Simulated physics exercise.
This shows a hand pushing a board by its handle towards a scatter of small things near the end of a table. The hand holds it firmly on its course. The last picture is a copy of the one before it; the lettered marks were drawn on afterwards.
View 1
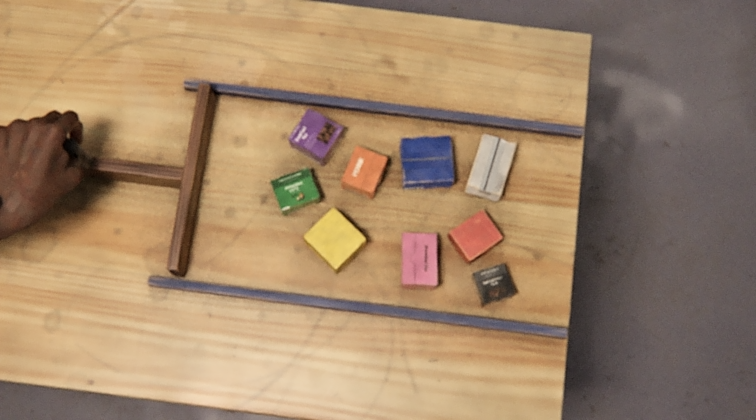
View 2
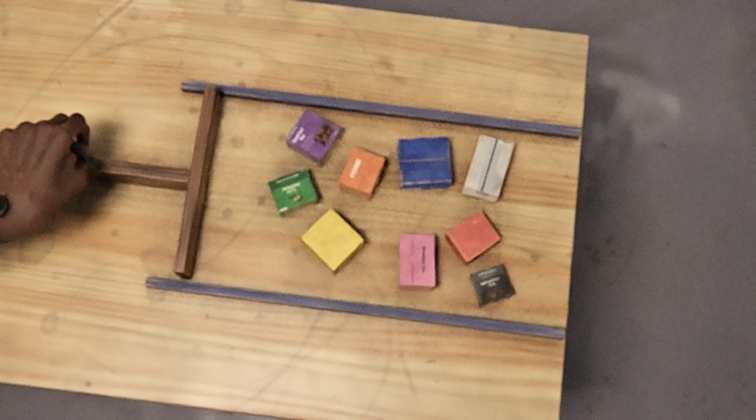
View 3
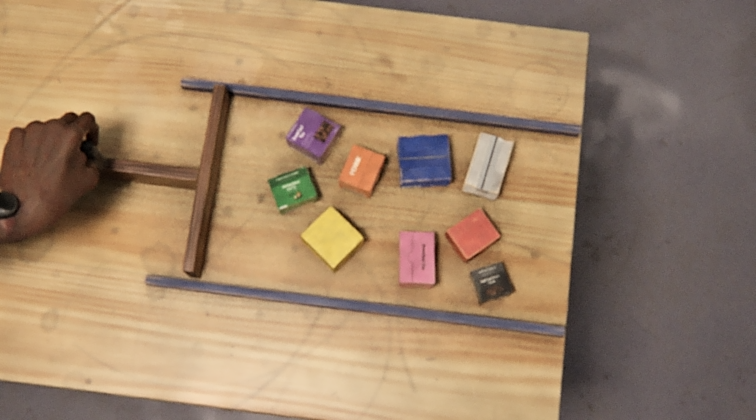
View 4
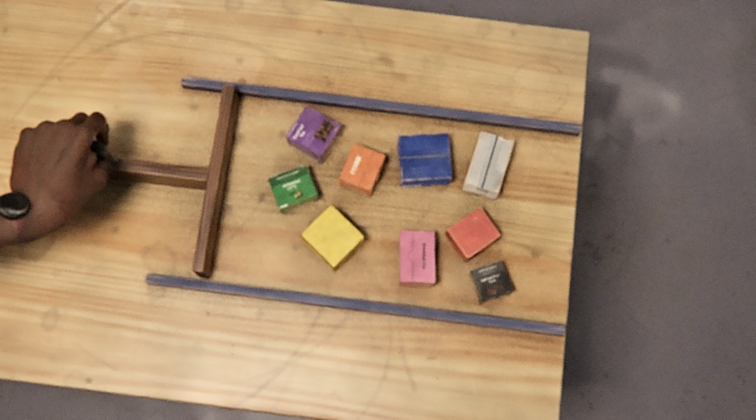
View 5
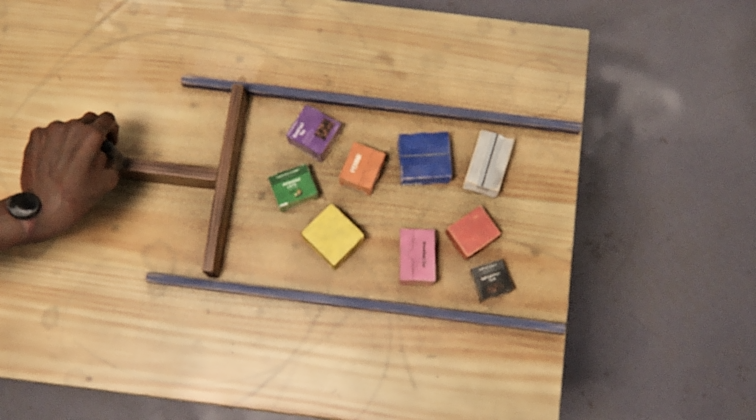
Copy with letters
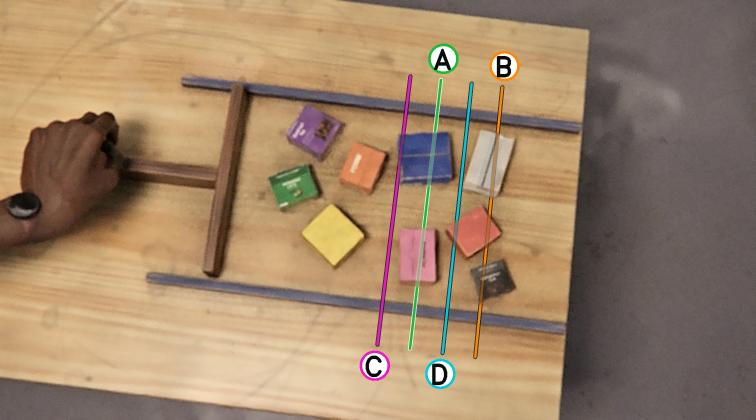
A hand slowly pushing a wooden T-shaped board rightward between two rails on a table, towards scattered colourful packets and blocks.
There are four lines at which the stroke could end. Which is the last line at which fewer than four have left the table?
As far as mark B.
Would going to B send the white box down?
Yes.
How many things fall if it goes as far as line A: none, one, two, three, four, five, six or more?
By then, none.
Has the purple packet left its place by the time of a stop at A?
Yes.
On the copy, A at (426, 210); B at (489, 218); C at (394, 206); D at (458, 214).
On B. First, board (318, 187); purple packet (355, 130); blue box (433, 160).
Then, board (415, 199); white box (570, 175); blue box (526, 174).
Finally, board (489, 208); white box over the edge; blue box over the edge; three fallen.
By contrast, A is within the limit but short; C is within the limit but short; D is within the limit but short.
